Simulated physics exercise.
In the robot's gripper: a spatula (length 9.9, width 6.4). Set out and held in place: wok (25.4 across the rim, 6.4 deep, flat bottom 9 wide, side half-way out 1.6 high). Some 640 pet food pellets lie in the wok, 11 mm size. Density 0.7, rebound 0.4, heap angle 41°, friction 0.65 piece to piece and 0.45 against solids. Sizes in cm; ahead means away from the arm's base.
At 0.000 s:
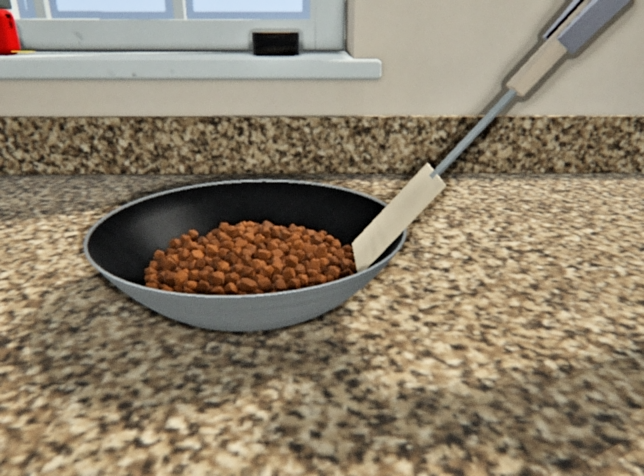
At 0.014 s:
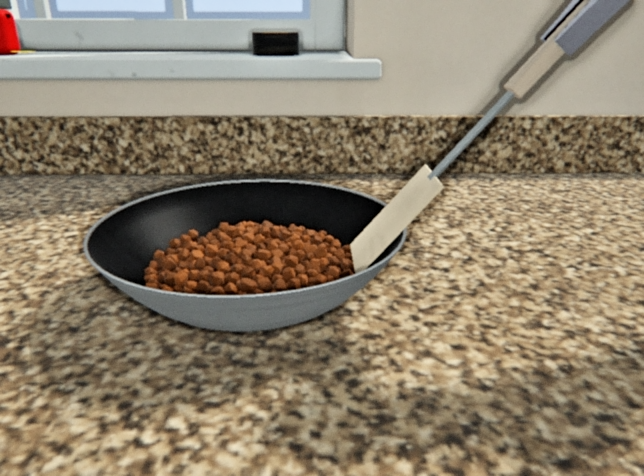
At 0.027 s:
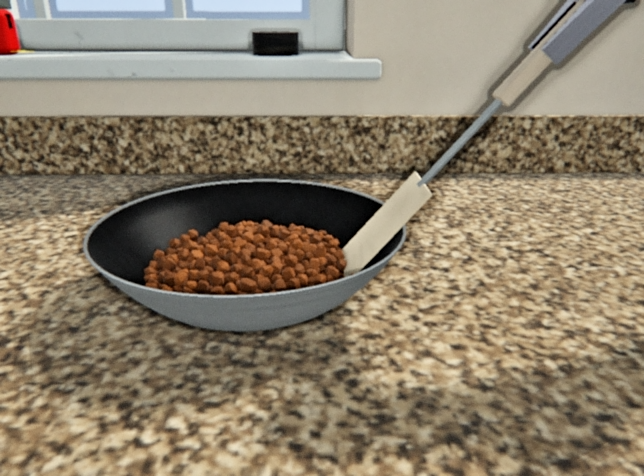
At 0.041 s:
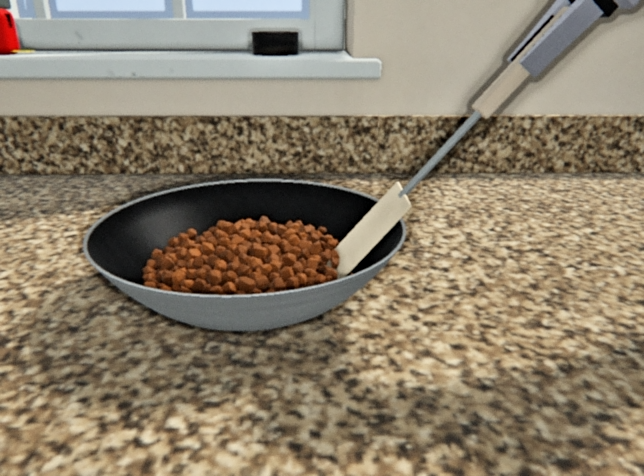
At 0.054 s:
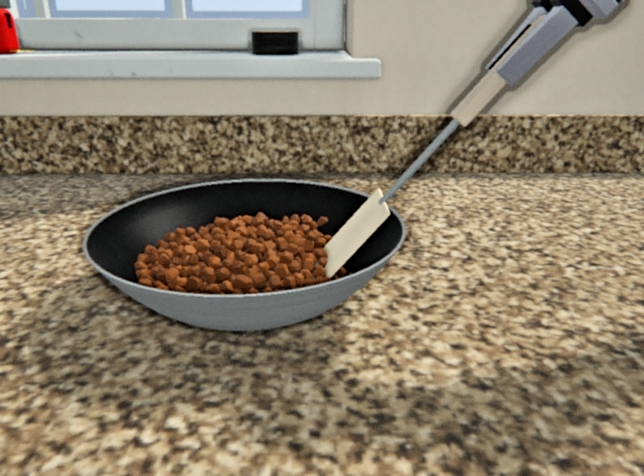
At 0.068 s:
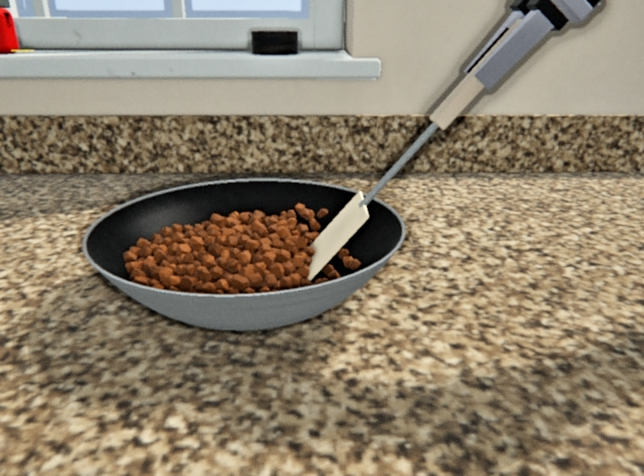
To begin with, a robot-held spatula rests almost still at the right side of a dark wok heaped with brown pellets on a speckled counter. The arm then moves the spatula leftward, pushing into the heap, which shifts slightly left as a few pellets slip around behind the blade.
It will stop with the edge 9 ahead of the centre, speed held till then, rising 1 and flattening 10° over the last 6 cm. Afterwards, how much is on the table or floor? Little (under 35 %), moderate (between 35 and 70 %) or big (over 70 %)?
Share on the table or floor: Moderate (between 35 and 70 %).
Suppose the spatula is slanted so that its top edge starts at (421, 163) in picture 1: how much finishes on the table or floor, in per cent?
About 45 per cent.
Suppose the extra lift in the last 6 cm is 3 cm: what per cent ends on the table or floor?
Some 40 per cent.
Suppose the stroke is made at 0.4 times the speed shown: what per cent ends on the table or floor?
Some 25 per cent.
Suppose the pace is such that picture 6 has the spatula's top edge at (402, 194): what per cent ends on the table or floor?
About 25 per cent.
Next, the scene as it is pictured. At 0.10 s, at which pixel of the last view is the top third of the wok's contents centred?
Around (204, 241).
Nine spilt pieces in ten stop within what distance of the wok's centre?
Some 40 cm.
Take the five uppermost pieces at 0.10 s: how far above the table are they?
Roughly 7 cm.
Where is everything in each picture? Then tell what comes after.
The first picture shows spatula top edge at (436, 174), sloping 50°; upper third of the load around (250, 255), from x 150 to 355, top at y 225; 639 in the wok.
The second picture shows spatula top edge at (434, 175), sloping 50°; upper third of the load around (250, 255), from x 150 to 355, top at y 225.
The third picture shows spatula top edge at (423, 182), sloping 50°; upper third of the load around (251, 255), from x 150 to 355, top at y 225.
The fourth picture shows spatula top edge at (404, 193), sloping 50°; upper third of the load around (254, 252), from x 150 to 355, top at y 220.
The fifth picture shows spatula top edge at (384, 200), sloping 50°; upper third of the load around (243, 248), from x 140 to 350, top at y 220.
The sixth picture shows spatula top edge at (364, 203), sloping 50°; upper third of the load around (233, 245), from x 130 to 355, top at y 210; 639 in the wok.
By 0.10 s, sloping 50°, highest piece 7 above the table; 639 in the wok.
By 0.13 s, sloping 47°, highest piece 11 above the table; 639 in the wok.
By 0.35 s, sloping 40°, highest piece 15 above the table; 359 in the wok, 50 on the table or floor, 230 on the blade or in flight.
By 1.40 s, sloping 40°, highest piece 7 above the table; 358 in the wok, 281 on the table or floor.
Final count, 358 in the wok, 281 on the table or floor. That is 44 % on the table or floor.
